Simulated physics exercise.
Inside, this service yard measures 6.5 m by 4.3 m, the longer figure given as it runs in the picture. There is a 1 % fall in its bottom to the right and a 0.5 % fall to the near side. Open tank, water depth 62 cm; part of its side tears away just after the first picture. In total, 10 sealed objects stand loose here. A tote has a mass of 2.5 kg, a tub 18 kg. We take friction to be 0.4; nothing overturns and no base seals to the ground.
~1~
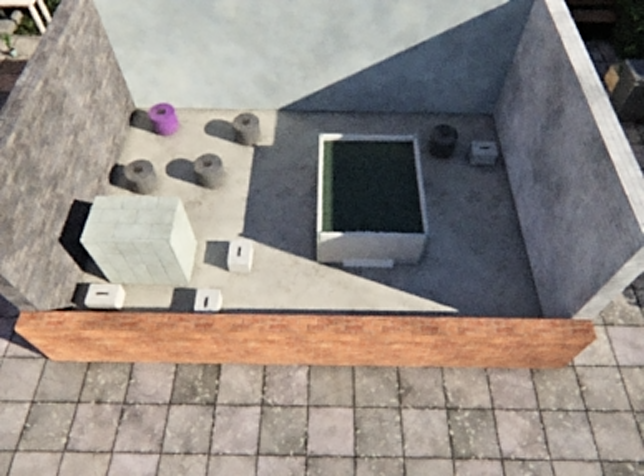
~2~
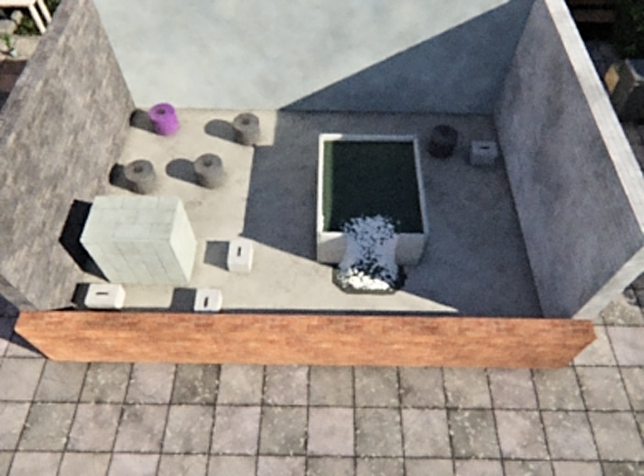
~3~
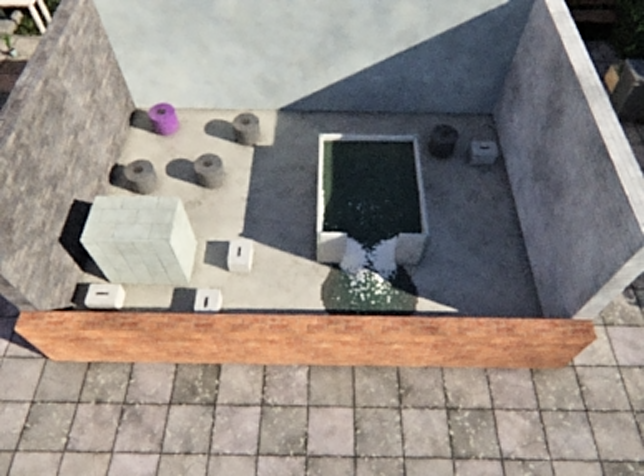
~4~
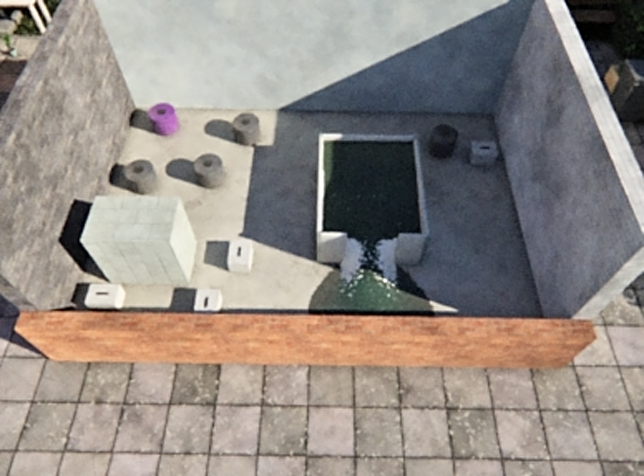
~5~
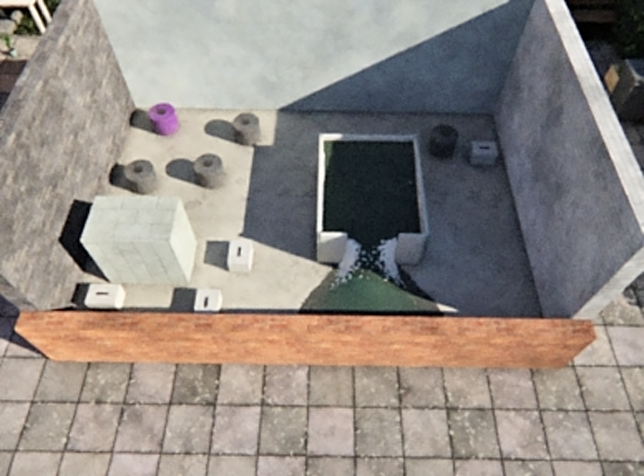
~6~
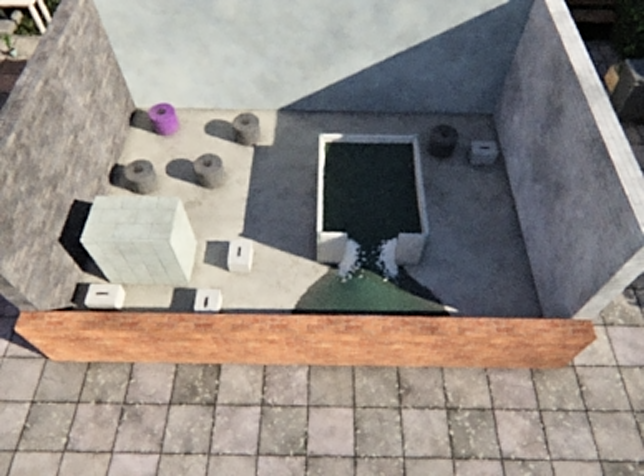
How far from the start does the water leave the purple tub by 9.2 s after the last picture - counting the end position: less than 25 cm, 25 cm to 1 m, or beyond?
Movement: Slight.
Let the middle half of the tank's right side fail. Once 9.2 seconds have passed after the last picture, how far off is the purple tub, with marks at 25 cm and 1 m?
Under that change, the purple tub keeps its spot.
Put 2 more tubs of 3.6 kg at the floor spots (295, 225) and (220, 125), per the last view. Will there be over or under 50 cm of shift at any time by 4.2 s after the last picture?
Below the mark, below the mark.
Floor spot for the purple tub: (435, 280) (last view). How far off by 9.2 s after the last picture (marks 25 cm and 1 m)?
In the end it keeps its place.
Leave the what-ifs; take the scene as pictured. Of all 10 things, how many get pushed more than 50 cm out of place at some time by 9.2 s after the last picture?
Count: 5.
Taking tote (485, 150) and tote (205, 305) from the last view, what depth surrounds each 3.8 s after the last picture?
3 and 13 cm.
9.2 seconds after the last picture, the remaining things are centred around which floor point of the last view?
I'd say about (239, 168) in the last view.
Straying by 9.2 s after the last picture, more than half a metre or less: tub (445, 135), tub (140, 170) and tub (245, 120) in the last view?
The first never reached the threshold, the second never reached the threshold, and the third never reached the threshold.
Then, 1.2 s after the last picture the purple tub is near (161, 112), 0.0 m from its start, aground; 1 afloat.
Then, 3.8 s after the last picture the purple tub is near (161, 112), 0.0 m from its start, aground; 2 afloat.
Then, 6.2 s after the last picture the purple tub is near (161, 112), 0.0 m from its start, aground; 5 afloat.
Then, 9.2 s after the last picture the purple tub is near (162, 112), 0.0 m from its start, aground; 5 afloat.
